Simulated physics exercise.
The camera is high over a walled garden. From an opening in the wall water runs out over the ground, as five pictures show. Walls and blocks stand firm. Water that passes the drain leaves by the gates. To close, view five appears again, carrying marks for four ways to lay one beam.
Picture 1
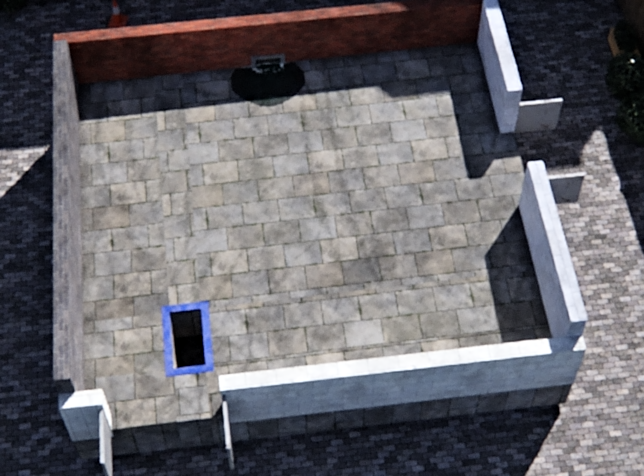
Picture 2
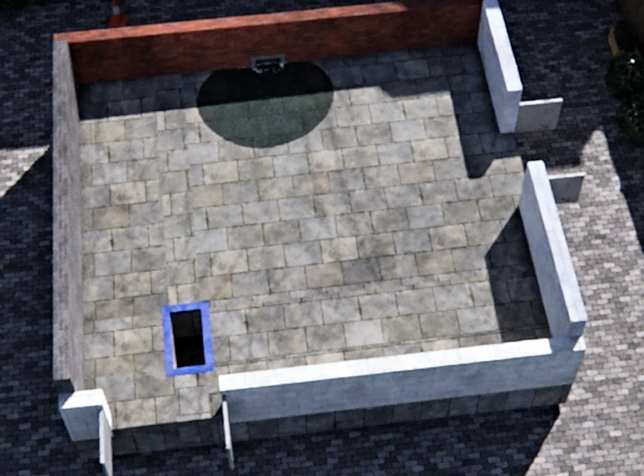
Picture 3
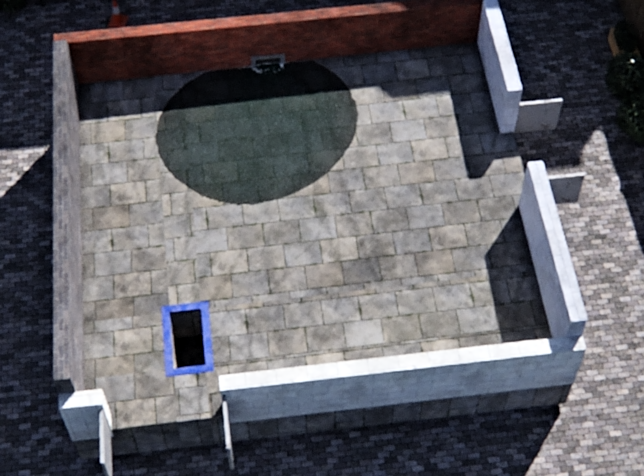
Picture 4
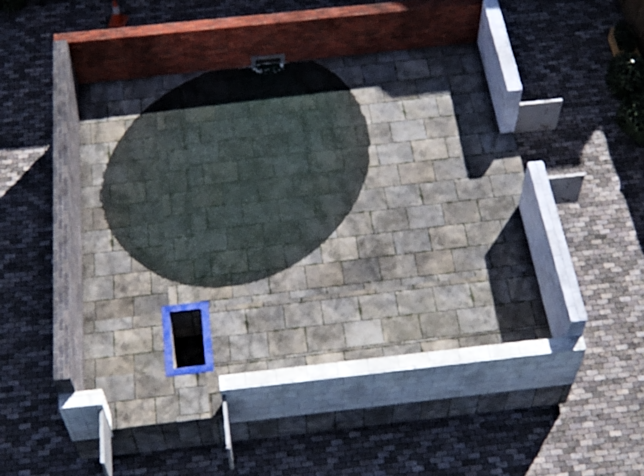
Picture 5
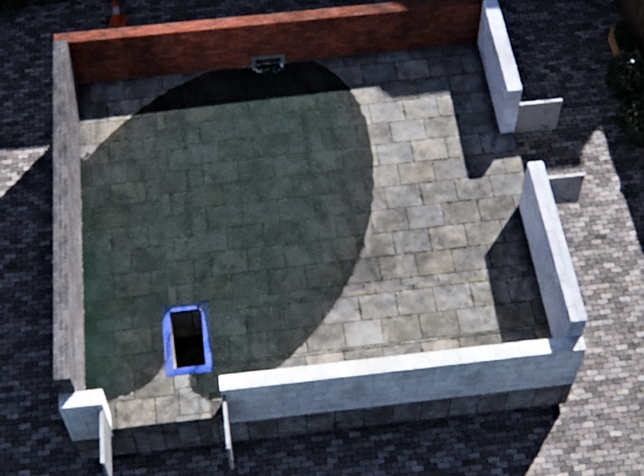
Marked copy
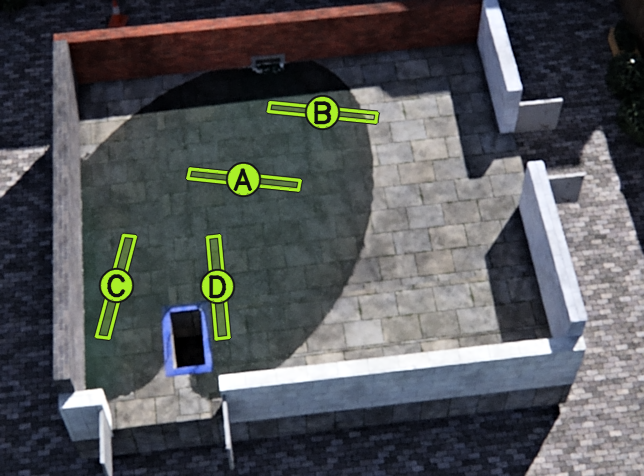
Dark water spread from an outlet at the foot of the red wall across the paved floor of a walled garden, widening toward the lower left until it reached the blue-edged drain pit.
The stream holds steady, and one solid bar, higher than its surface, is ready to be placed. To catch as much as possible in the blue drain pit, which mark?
C works best here.
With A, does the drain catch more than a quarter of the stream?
No.
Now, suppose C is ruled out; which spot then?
That would be B.
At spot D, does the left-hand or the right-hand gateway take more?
The left one.
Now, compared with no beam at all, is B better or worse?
Worse.
On the marked copy, A from (189, 173) to (299, 185); B from (269, 107) to (376, 117); C from (102, 337) to (129, 235); D from (222, 338) to (213, 236).
With A, about 15 % of the stream runs into the blue drain pit, about 85 % out by the gates.
With B, about 19 % of the stream runs into the blue drain pit, about 81 % out by the gates.
With C, about 30 % of the stream runs into the blue drain pit, about 70 % out by the gates.
With D, about 12 % of the stream runs into the blue drain pit, about 88 % out by the gates.
